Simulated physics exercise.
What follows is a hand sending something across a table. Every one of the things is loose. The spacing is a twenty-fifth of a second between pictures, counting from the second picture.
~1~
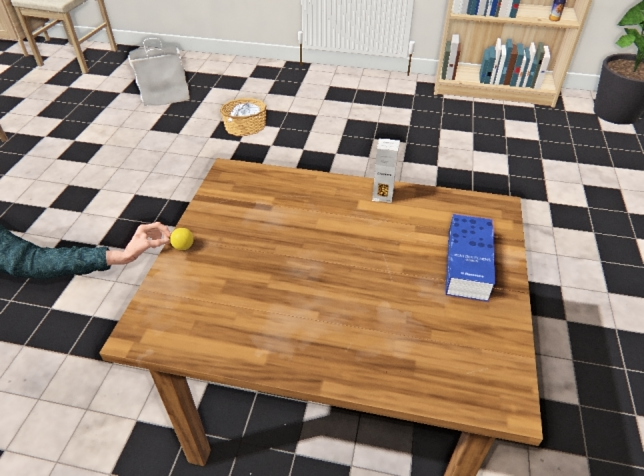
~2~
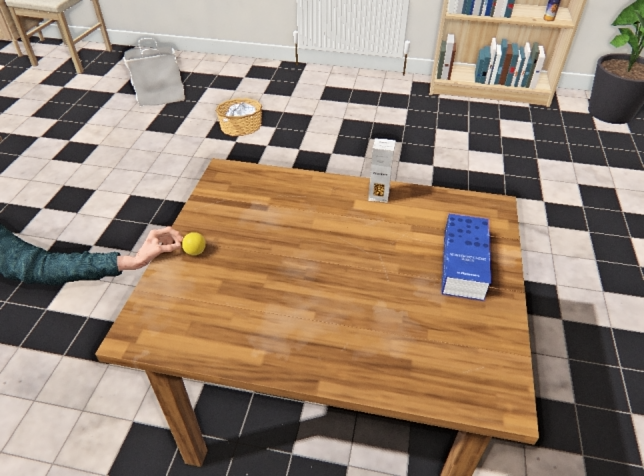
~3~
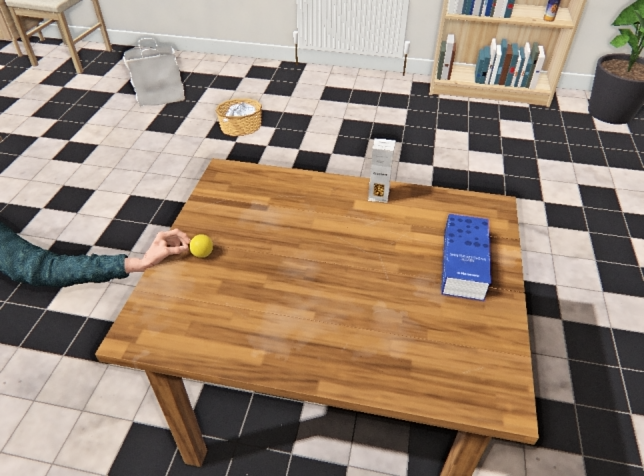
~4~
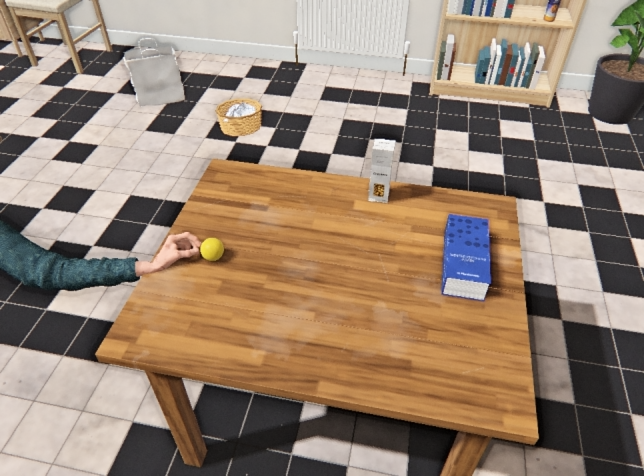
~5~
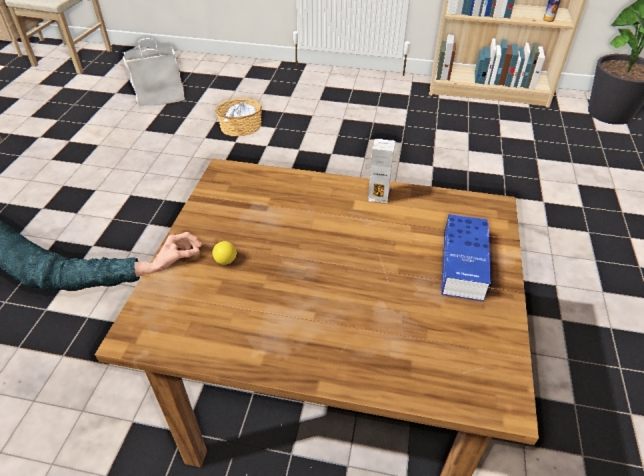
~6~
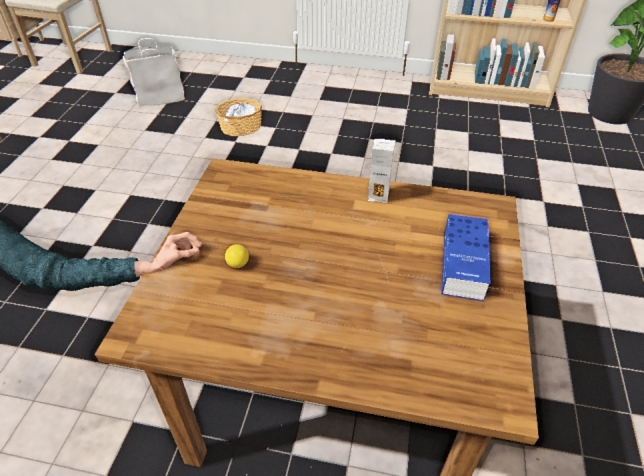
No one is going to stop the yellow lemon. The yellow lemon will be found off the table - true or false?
True.
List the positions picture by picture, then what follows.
The first frame shows under the hand; yellow lemon (182, 239).
The second frame shows under the hand; yellow lemon (194, 244).
The third frame shows under the hand; yellow lemon (201, 246).
The fourth frame shows yellow lemon (212, 249).
The fifth frame shows yellow lemon (225, 253) rolled a little.
The sixth frame shows yellow lemon (237, 256) rolled about its own width.
Then, 0.20 s after the last picture, yellow lemon rolled well along near (299, 274).
Then, 0.60 s after the last picture, yellow lemon rolled well along near (424, 308).
Then, 1.00 s after the last picture, yellow lemon now off the table.
Then, 1.30 s after the last picture, things are still on the move.
By the end, off the table, yellow lemon.
